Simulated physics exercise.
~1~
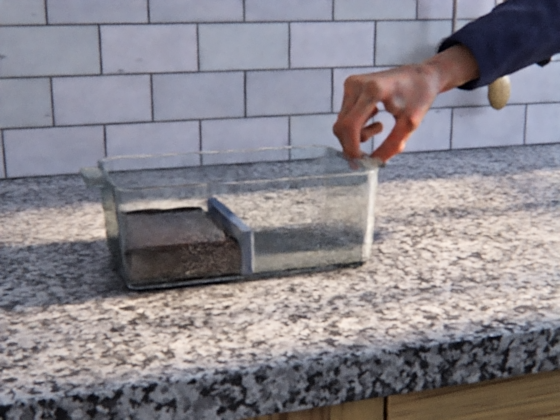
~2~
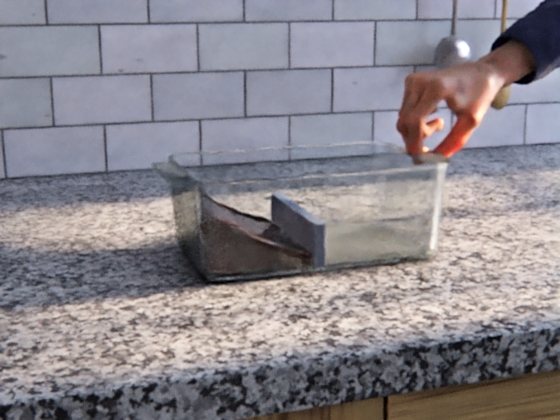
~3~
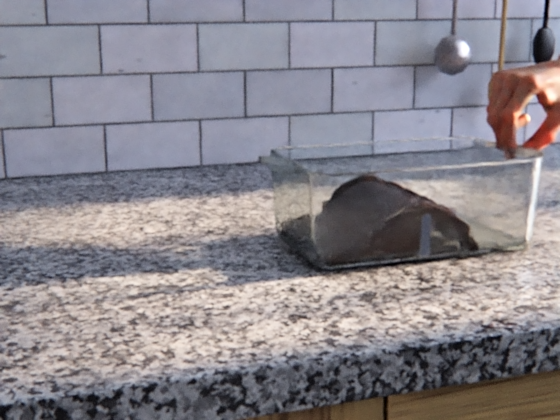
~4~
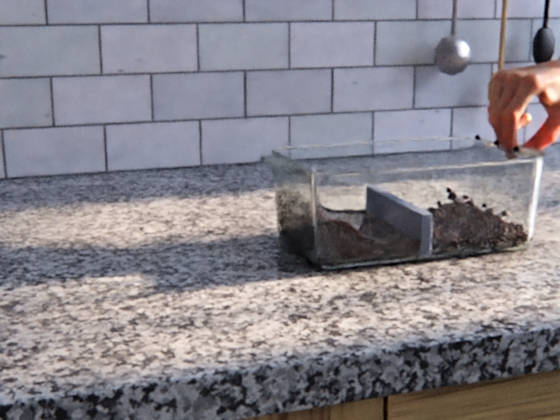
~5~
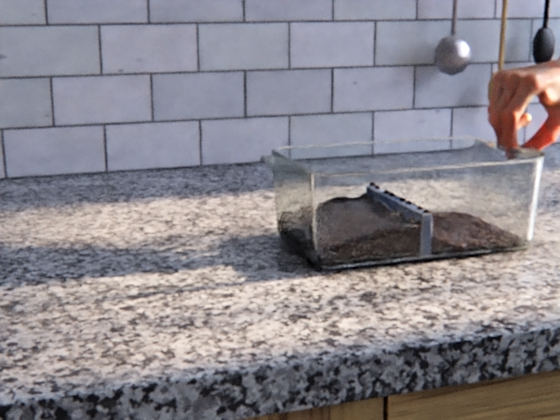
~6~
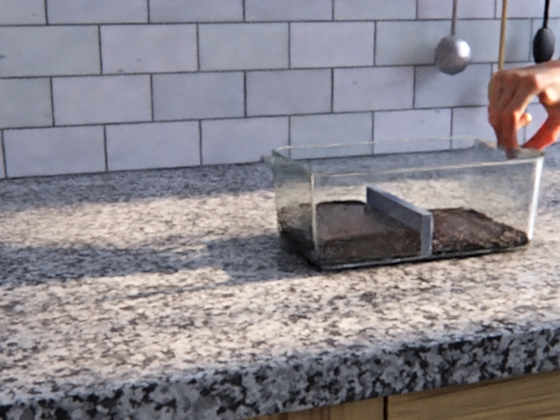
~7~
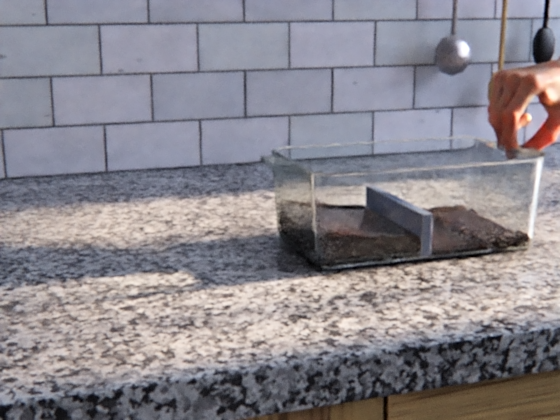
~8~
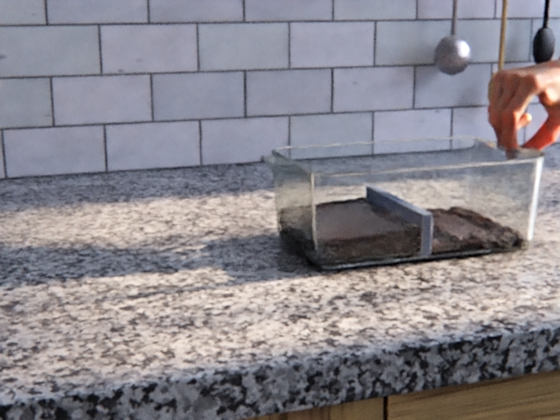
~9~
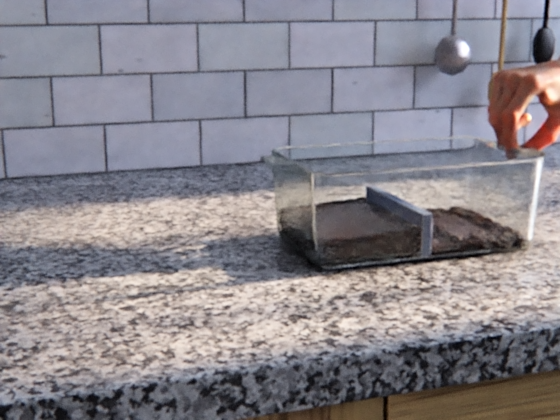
A hand pulls a clear tub right, and dark coffee sloshes over its divider, settling on both sides.
